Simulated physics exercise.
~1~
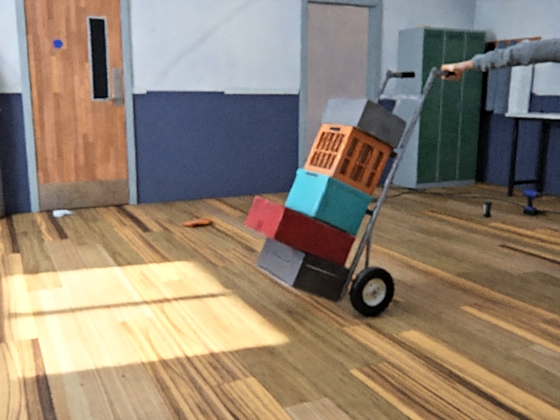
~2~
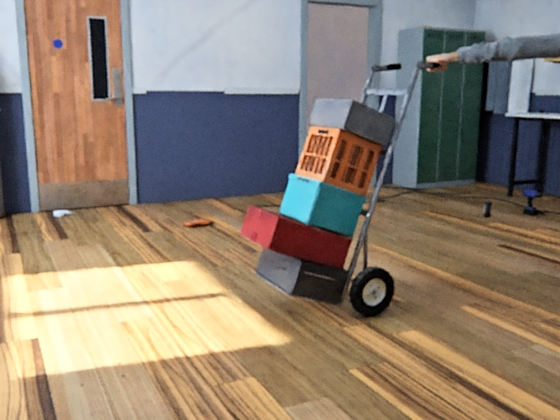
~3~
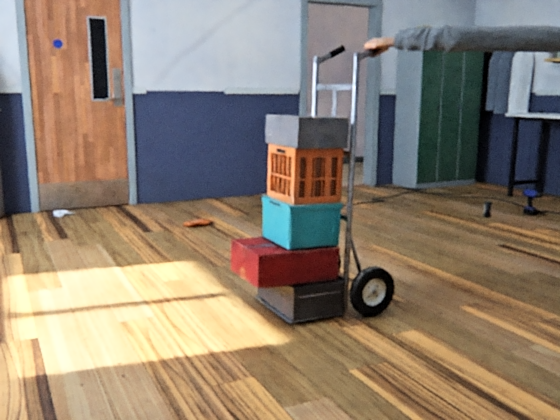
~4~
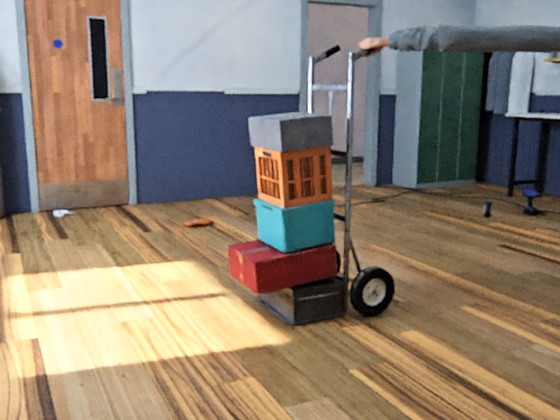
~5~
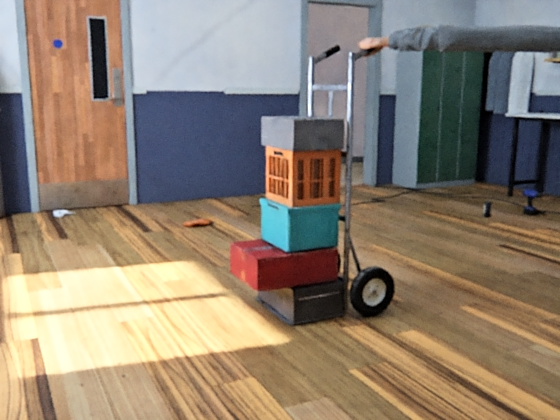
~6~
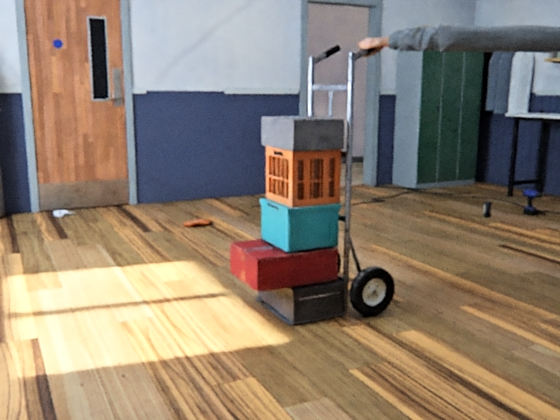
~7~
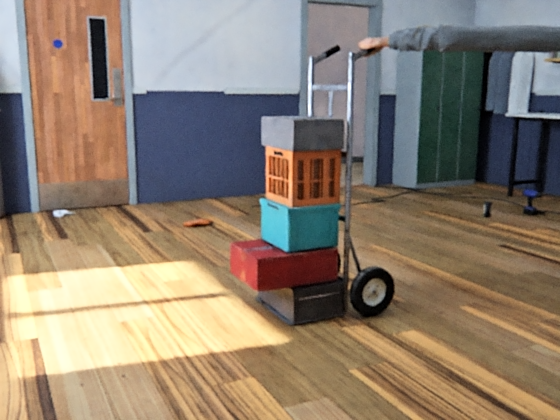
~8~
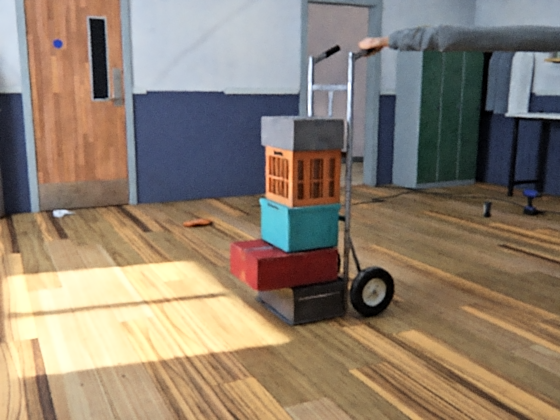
A leaning stack of five boxes and crates on a sack truck was swung upright by someone's outstretched arm, and the upper ones tipped briefly to the left before rocking back and settling, with everything still stacked at the end.
